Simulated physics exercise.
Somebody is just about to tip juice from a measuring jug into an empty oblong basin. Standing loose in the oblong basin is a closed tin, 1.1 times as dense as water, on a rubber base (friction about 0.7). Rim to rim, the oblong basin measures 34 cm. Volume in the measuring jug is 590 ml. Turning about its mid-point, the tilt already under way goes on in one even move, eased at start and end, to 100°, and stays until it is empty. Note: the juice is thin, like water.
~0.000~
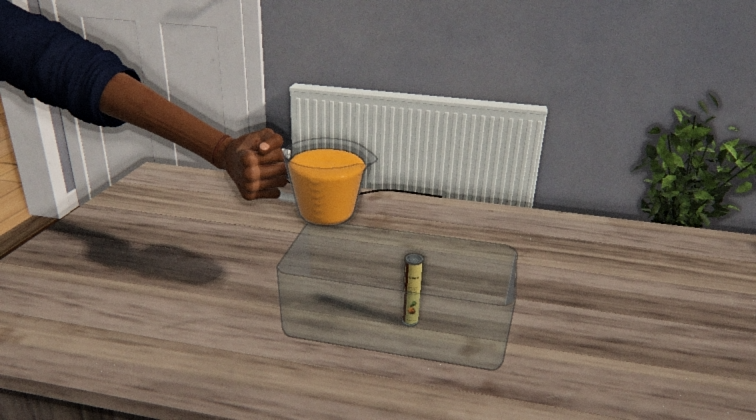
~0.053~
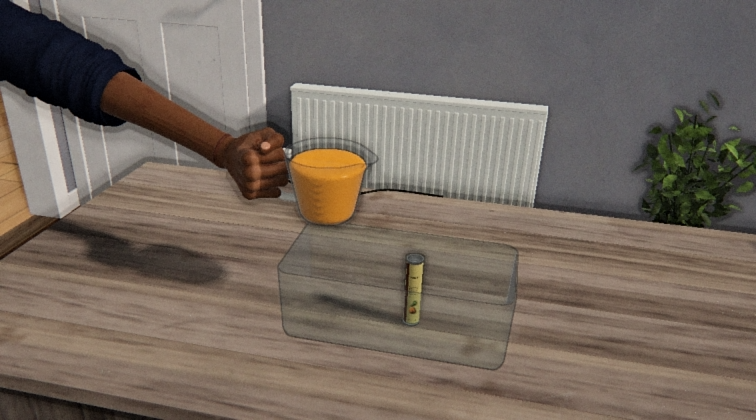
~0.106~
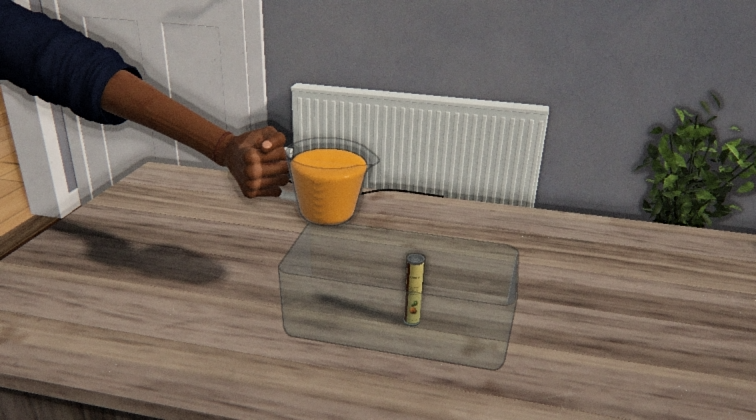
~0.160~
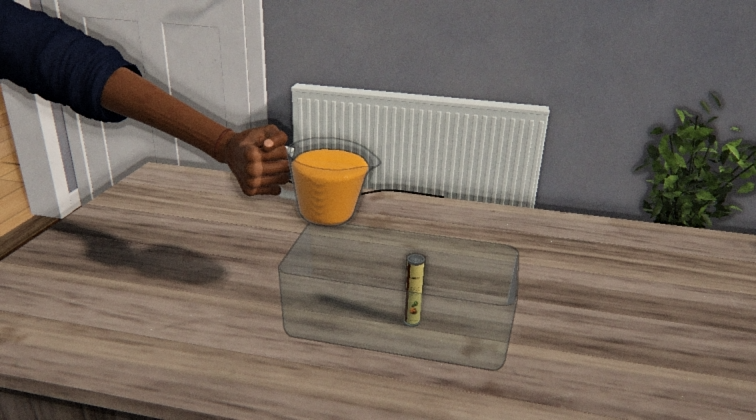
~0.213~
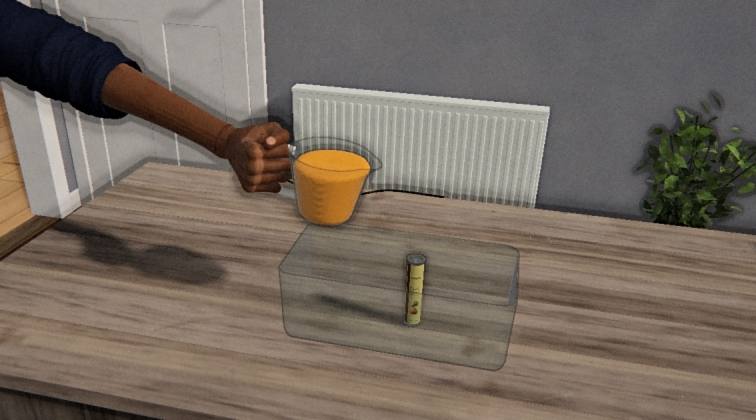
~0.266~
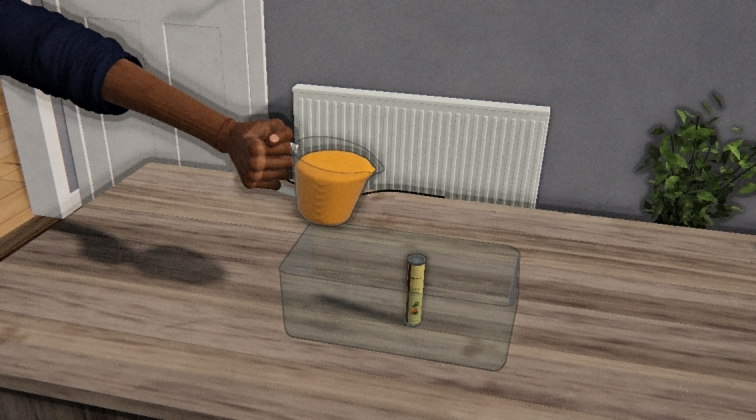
A glass measuring jug of bright orange juice, gripped by a hand in a dark blue sleeve reaching from the left, stands out above a wooden table seen from slightly above in a grey-walled room. Below it sits a clear, empty oblong basin holding a slim yellow-green tin, with a white radiator behind and a leafy plant at right. The hand slowly tilts the jug slightly rightward while everything else stays still.
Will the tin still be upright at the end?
It will tip.
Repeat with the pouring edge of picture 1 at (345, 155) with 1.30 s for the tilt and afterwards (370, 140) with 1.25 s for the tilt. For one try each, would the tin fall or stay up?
Try 1: Still standing; try 2: Tipped over.
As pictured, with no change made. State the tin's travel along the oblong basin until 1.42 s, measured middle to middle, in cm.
I'd put it at around 9 centimetres.
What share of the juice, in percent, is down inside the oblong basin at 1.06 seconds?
Near 76 in a hundred.
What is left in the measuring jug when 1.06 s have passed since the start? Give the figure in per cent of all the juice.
16 per cent or thereabouts.
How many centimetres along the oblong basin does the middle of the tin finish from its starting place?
Looks like roughly 8.5 cm in total.
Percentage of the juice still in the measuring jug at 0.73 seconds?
Close to 70 percent of the liquid remains at that time.
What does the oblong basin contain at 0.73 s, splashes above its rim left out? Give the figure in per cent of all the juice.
Roughly 12 percent of it.
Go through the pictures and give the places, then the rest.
It leans 0°; its right rim is at (377, 159); the juice meets the walls at (292, 157) and (365, 165); the oblong basin's rim runs from (293, 245) to (516, 276); the tin's top is at (414, 262), in the first frame.
It leans 0°; its right rim is at (378, 160); the juice meets the walls at (293, 157) and (367, 165), in the second frame.
It leans 2°; its right rim is at (380, 161); the juice meets the walls at (294, 157) and (367, 166), in the third frame.
It leans 4°; its right rim is at (381, 163); the juice meets the walls at (295, 157) and (369, 167), in the fourth frame.
It leans 6°; its right rim is at (382, 166); the juice meets the walls at (297, 158) and (371, 167), in the fifth frame.
It leans 10°; its right rim is at (384, 169); the juice meets the walls at (299, 158) and (375, 168), in the sixth frame.
After 0.73 s the tilt is 59° and 70 per cent is still to pour; the tin stands where it began.
After 1.06 s the tilt is 92° and 15 per cent is still to pour; the tin leans 28°.
After 1.42 s the tilt is 100° and 0 per cent is still to pour; the tin lies on its side.
After 1.80 s the tilt is 100° and 0 per cent is still to pour; the tin lies on its side.
In the end the tin lies on its side.
